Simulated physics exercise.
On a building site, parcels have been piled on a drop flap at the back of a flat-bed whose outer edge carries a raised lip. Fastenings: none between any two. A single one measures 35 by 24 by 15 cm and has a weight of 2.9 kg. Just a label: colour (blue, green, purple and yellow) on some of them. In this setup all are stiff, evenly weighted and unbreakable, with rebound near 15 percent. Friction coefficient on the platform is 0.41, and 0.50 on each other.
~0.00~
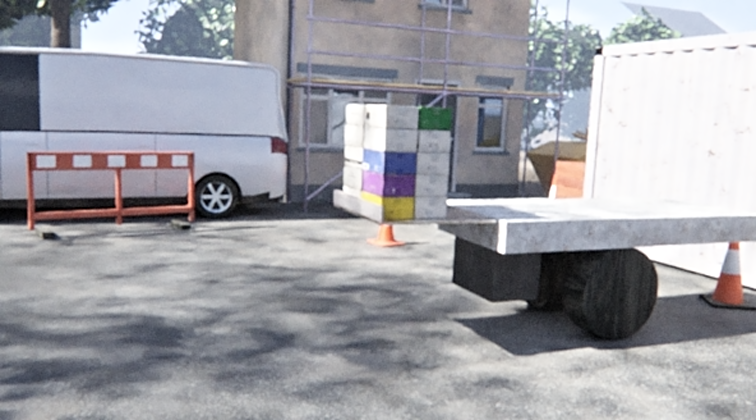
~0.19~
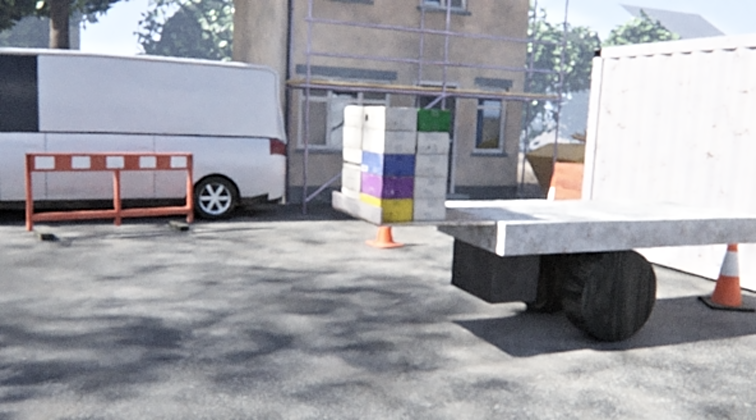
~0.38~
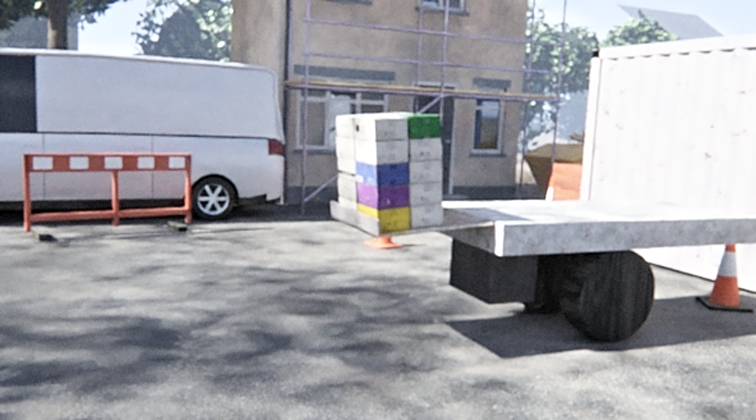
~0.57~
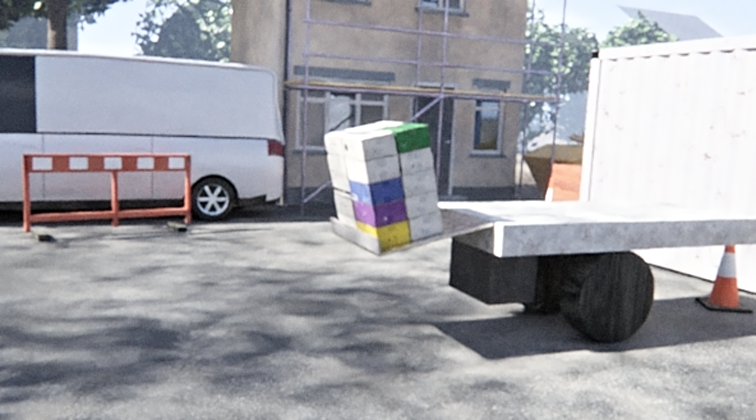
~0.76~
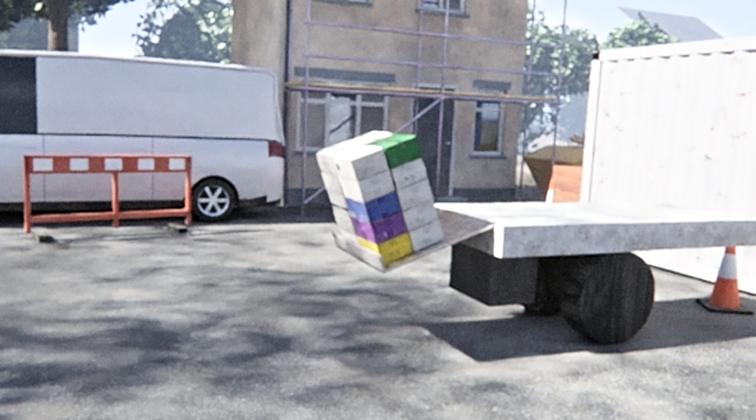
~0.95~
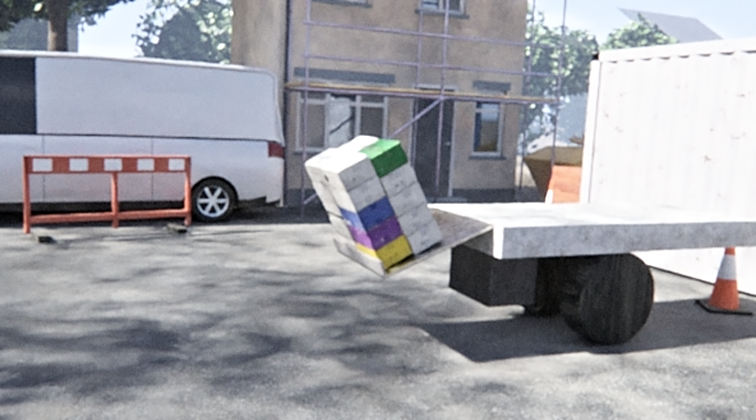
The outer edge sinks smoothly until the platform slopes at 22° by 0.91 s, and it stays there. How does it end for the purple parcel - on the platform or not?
The purple parcel is gone from the platform.
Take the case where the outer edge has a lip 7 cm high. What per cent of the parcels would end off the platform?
70 per cent.
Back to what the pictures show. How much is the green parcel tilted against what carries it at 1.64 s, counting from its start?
Some 60 degrees.
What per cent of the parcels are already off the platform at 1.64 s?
By that time it is 70 percent.
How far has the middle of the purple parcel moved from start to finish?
Close to 114 cm, in a straight line.
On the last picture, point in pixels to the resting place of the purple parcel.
(314, 345), more or less.
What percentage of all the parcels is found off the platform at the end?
That comes to around 80 percent.
After 1.26 s, slope 22°; 9 of the 20 parcels off the platform; purple parcel 35° from how it stood; blue parcel 35° from how it stood.
After 1.64 s, slope 22°; 14 of the 20 parcels off the platform; purple parcel on its side; blue parcel on its side.
In the end (2.8 s), slope 22°; 16 of the 20 parcels off the platform; purple parcel on its side; green parcel on its side; blue parcel on its side. From the last view, middles, purple parcel near (314, 345), green parcel near (265, 370).
